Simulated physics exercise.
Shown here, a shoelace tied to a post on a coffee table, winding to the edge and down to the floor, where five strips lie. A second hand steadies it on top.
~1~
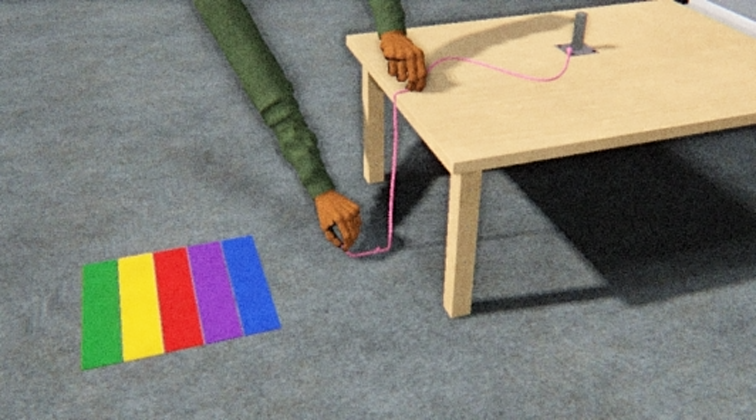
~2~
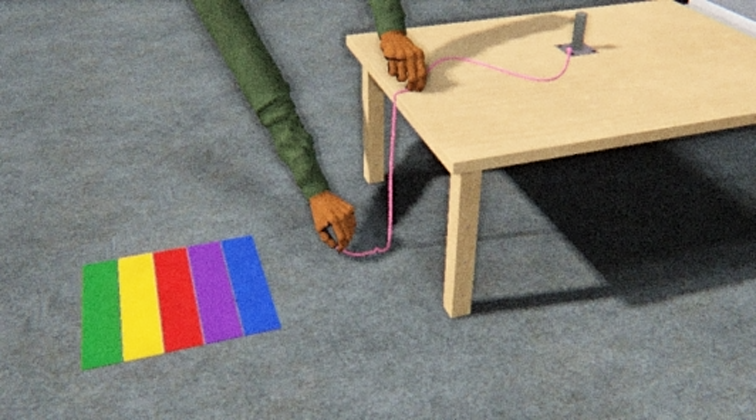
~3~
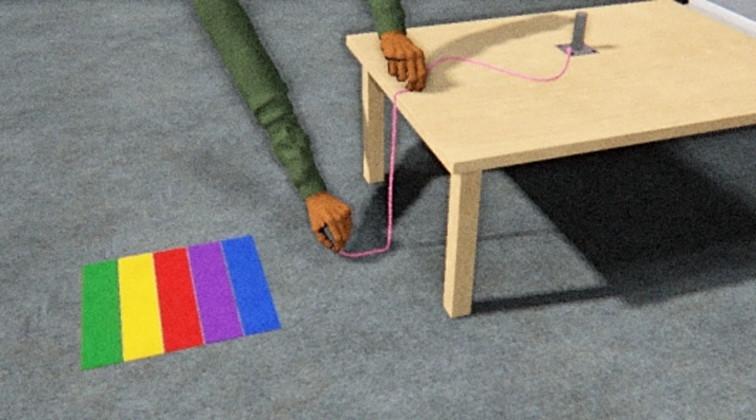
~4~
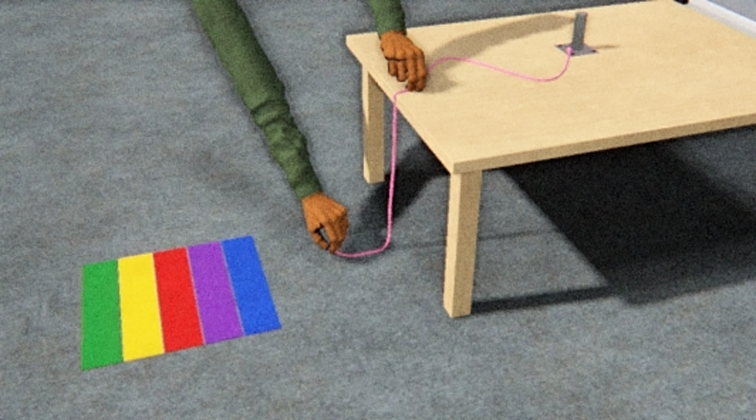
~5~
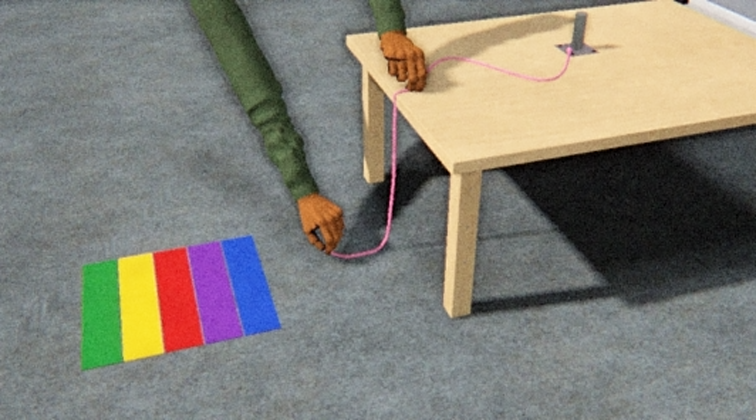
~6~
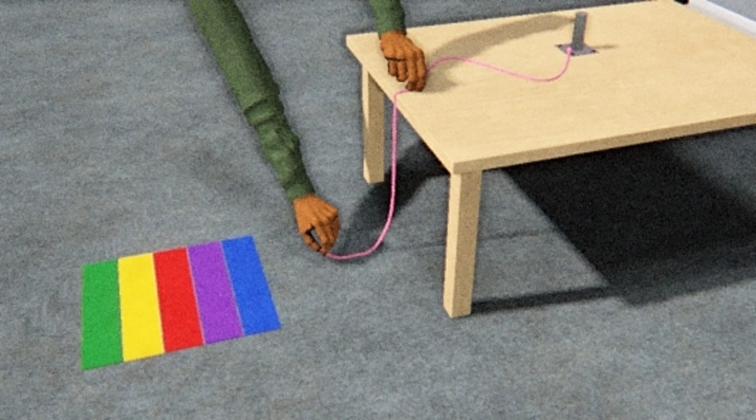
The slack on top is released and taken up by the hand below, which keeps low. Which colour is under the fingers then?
It halts on the green strip.
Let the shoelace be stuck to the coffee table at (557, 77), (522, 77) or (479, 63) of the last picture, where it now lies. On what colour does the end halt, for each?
In that order: Yellow; yellow; red.
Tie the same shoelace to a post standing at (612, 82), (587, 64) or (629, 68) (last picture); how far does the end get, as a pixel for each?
In that order: (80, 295), (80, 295) and (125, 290).
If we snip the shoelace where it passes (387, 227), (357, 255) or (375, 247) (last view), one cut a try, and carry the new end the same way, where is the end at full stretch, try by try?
Try by try, around (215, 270), (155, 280) and (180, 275).
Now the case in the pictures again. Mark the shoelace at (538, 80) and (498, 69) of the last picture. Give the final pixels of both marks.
Near (489, 67) and (451, 75).
Early on, end near (169, 279); over red.
Midway, end near (125, 287); over yellow.
At the end of the slack, end near (99, 292); over green. Over green.
